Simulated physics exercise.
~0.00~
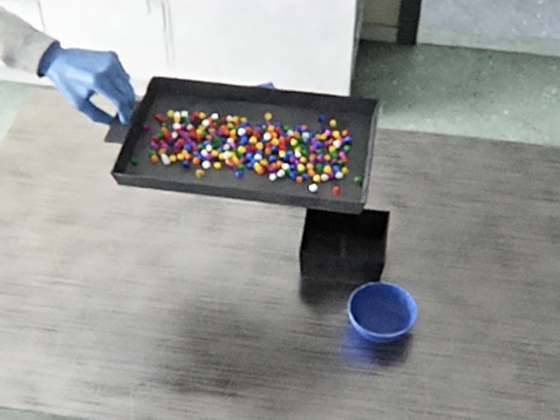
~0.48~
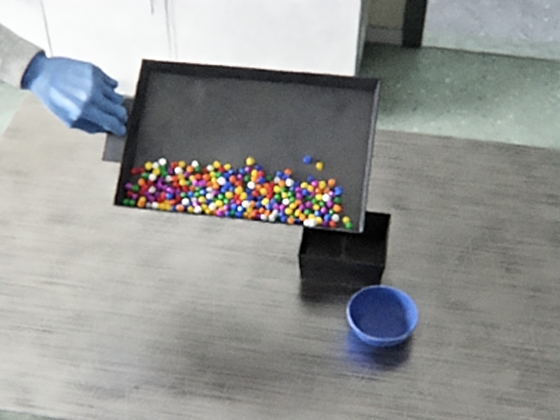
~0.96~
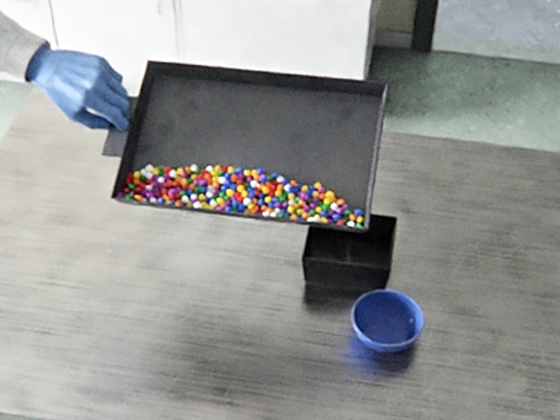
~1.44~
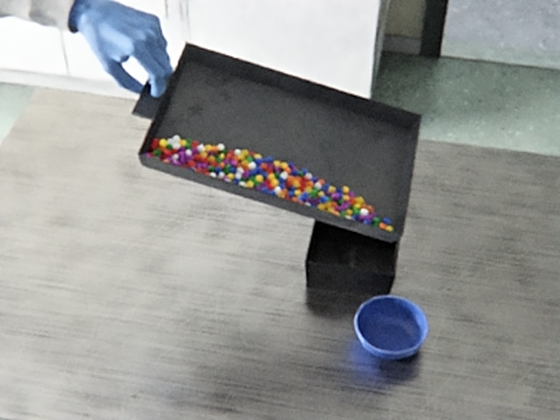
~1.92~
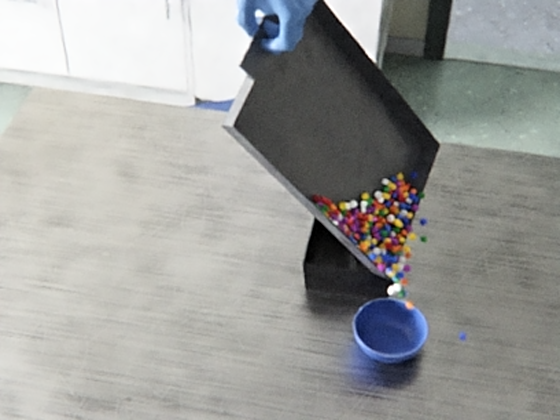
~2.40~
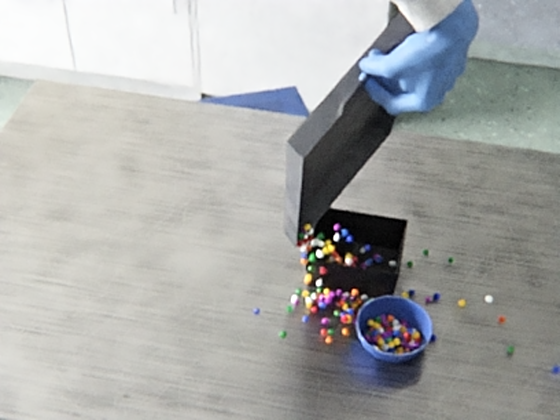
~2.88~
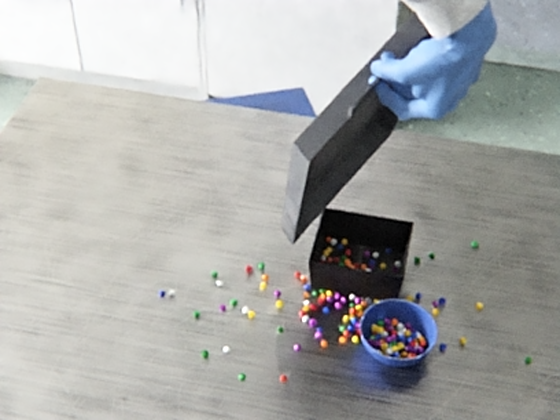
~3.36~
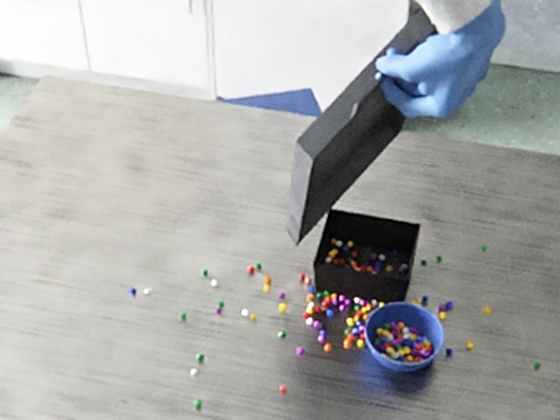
On a grey tabletop in a room with white cabinets, a blue-gloved hand holds a dark tray of colourful beads above a black tin and a blue bowl. The tray tips towards the front, and the beads slide into a band along its lower edge. It then eases back a little and moves to the right, where it tilts steeply. Beads gather at the low corner and pour down into the bowl and tin, with many bouncing across the table. Finally the emptied tray hangs steeply tilted, with beads in both containers and many more scattered around them.
